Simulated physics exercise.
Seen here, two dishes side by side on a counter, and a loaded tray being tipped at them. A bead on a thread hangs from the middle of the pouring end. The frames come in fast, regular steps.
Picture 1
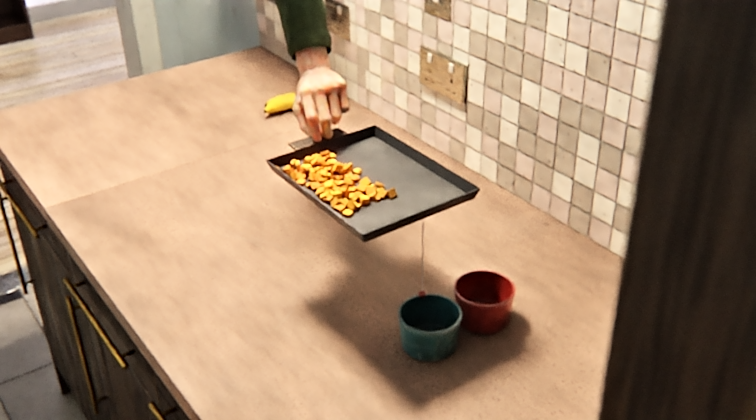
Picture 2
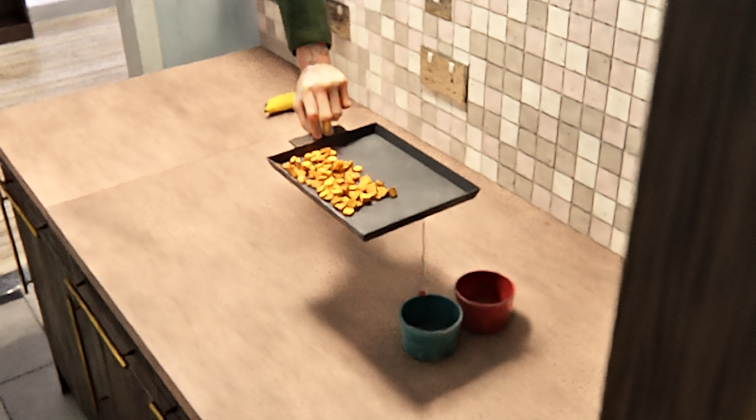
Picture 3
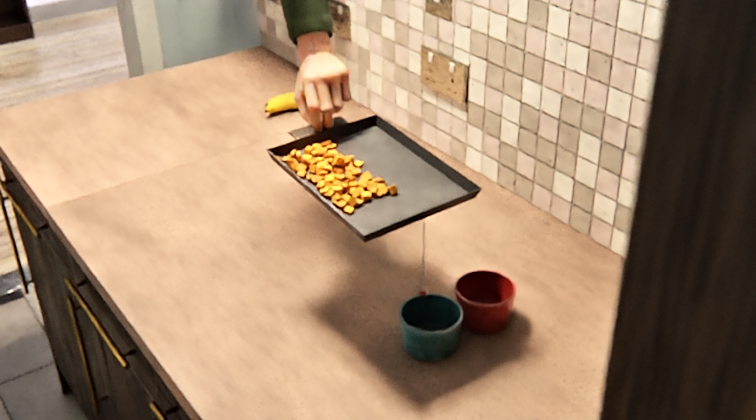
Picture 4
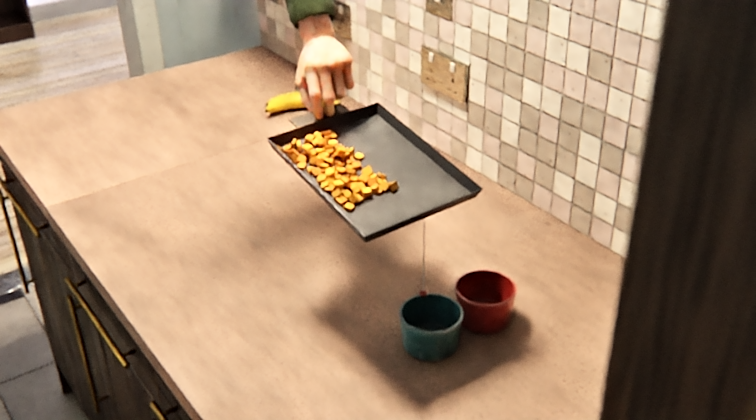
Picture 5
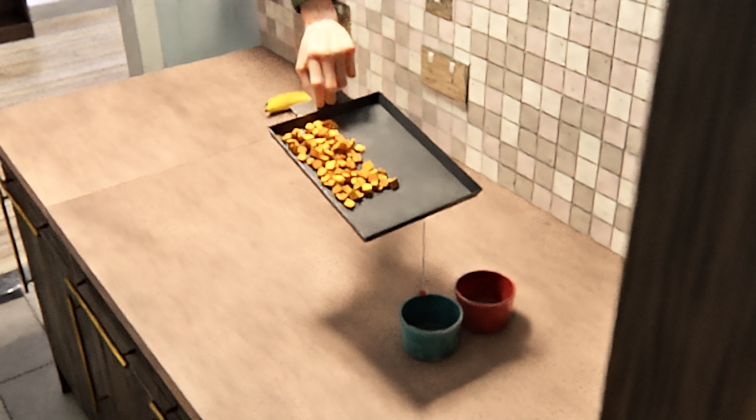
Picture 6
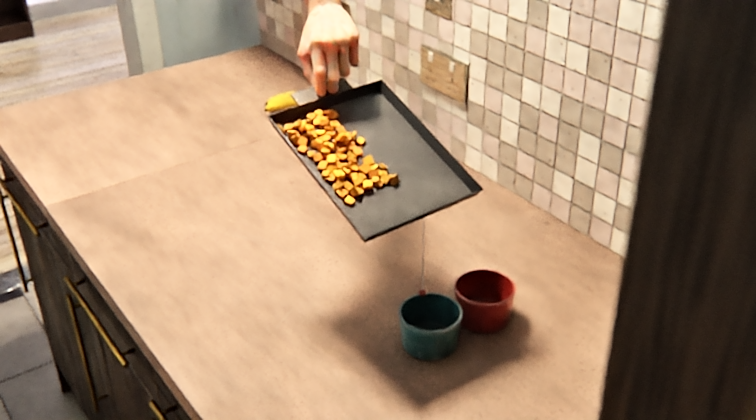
Kitchen counter, a hand raising the back of a dark tray of small orange pieces, tilting it above teal and red dishes.
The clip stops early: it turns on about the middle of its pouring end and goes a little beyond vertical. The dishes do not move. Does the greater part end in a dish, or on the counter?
In the dishes lies less than half of it.
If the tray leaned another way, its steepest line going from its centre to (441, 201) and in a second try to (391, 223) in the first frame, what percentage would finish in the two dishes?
Roughly 70 per cent, and 10 per cent.
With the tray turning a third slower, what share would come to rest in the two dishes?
Roughly 40 in a hundred.
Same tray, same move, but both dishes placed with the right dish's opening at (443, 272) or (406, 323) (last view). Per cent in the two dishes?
In turn 0 and 50 in a hundred.
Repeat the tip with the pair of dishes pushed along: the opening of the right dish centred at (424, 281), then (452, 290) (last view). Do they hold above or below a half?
At the first place under half, at the second not half.
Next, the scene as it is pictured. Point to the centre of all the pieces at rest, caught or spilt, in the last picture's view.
At about (420, 364).
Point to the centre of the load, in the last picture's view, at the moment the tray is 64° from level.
Around (397, 223).
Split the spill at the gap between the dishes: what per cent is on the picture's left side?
Near 80 %.
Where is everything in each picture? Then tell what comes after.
The first picture shows corners of the pouring end at (364, 231) and (475, 188), level; middle of the load at (339, 179), small crackers; left dish at (449, 341); right dish at (504, 314); bead on its thread at (422, 294).
The second picture shows corners of the pouring end at (365, 231) and (475, 187), level; middle of the load at (339, 177).
The third picture shows corners of the pouring end at (365, 231) and (476, 187), tipped barely, level across its low end; middle of the load at (340, 172).
The fourth picture shows corners of the pouring end at (366, 232) and (477, 187), tipped a little, level across its low end; middle of the load at (340, 165).
The fifth picture shows corners of the pouring end at (366, 233) and (478, 188), tipped a little, level across its low end; middle of the load at (341, 158).
The sixth picture shows corners of the pouring end at (367, 234) and (478, 187), tipped clearly, level across its low end; middle of the load at (342, 151); left dish at (449, 340); right dish at (504, 313).
Soon, tray tipped steeply; most on the tray; a small part in the air.
A while on, tray tipped past a quarter turn; a small part on the tray; a small part in the left dish; about half outside both; about a quarter in the air.
Towards the end, tray tipped past a quarter turn; about a third in the left dish; about two thirds outside both.
Finally, tray tipped past a quarter turn; about a third in the left dish; none in the right dish; about two thirds outside both.
